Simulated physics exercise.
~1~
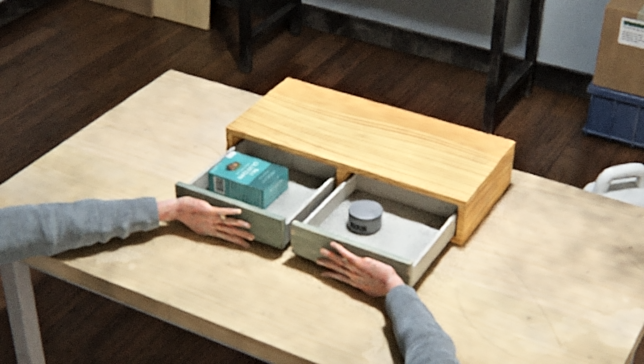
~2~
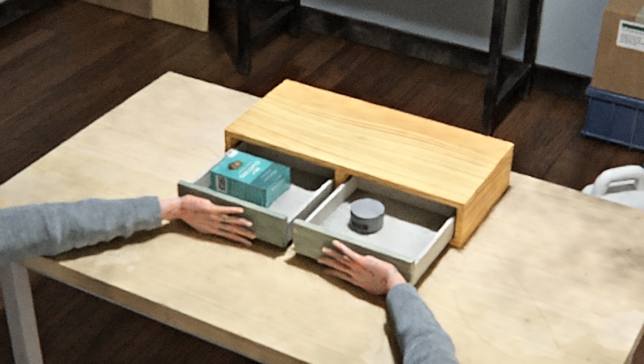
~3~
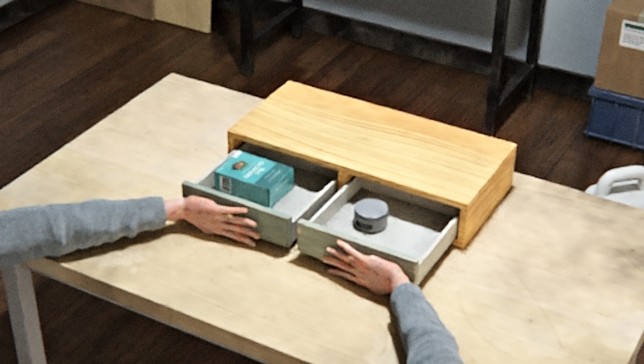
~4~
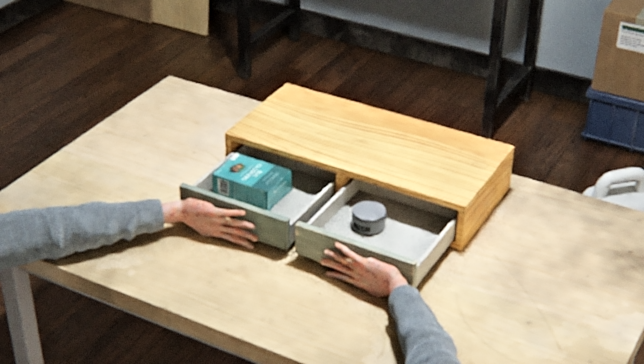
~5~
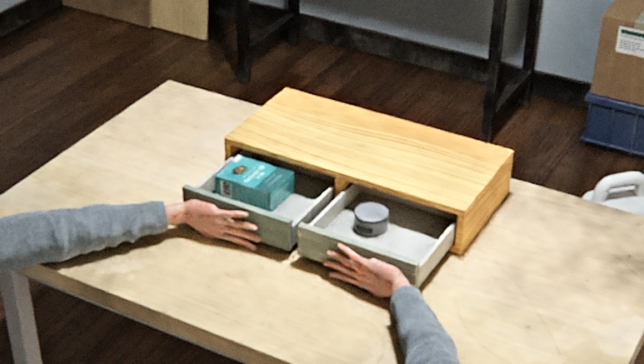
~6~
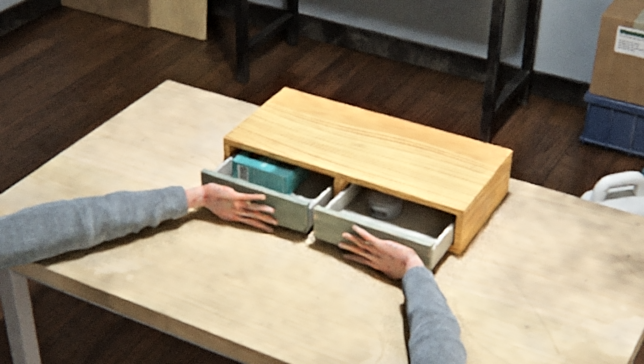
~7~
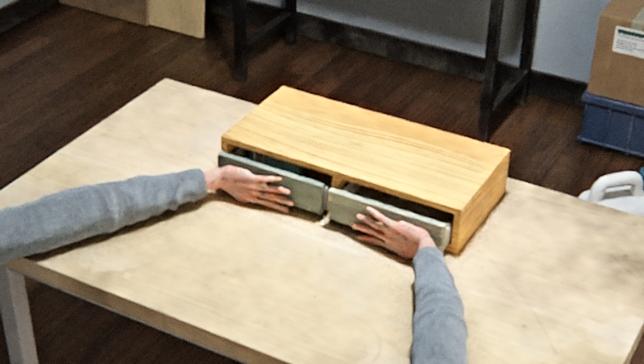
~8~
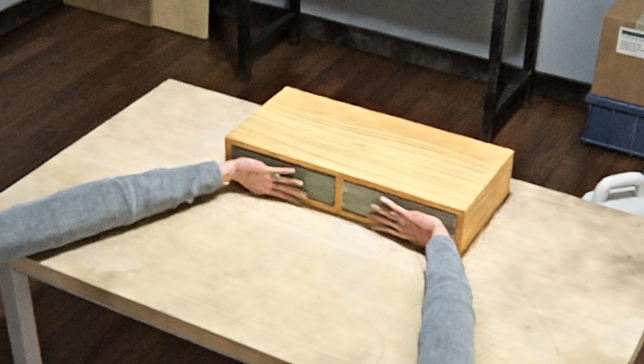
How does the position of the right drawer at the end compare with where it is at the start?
At the start the right drawer sticks out of the chest with the grey jar visible inside, while at the end it sits farther back and slightly to the right, shut flush with the front of the chest.
In a room with a dark wooden floor, a pale wooden table is seen from above at an angle, the view swaying slightly. On it sits a low wooden chest with two grey-green drawers pulled open, the left holding a turquoise packet and the right a small round grey jar. Two hands in grey sleeves rest against the drawer fronts and at first barely move them. Then the hands push both drawers inward together, and the packet and jar slide out of sight beneath the top. Both drawers end fully closed, flush with the chest, with the hands still on them.
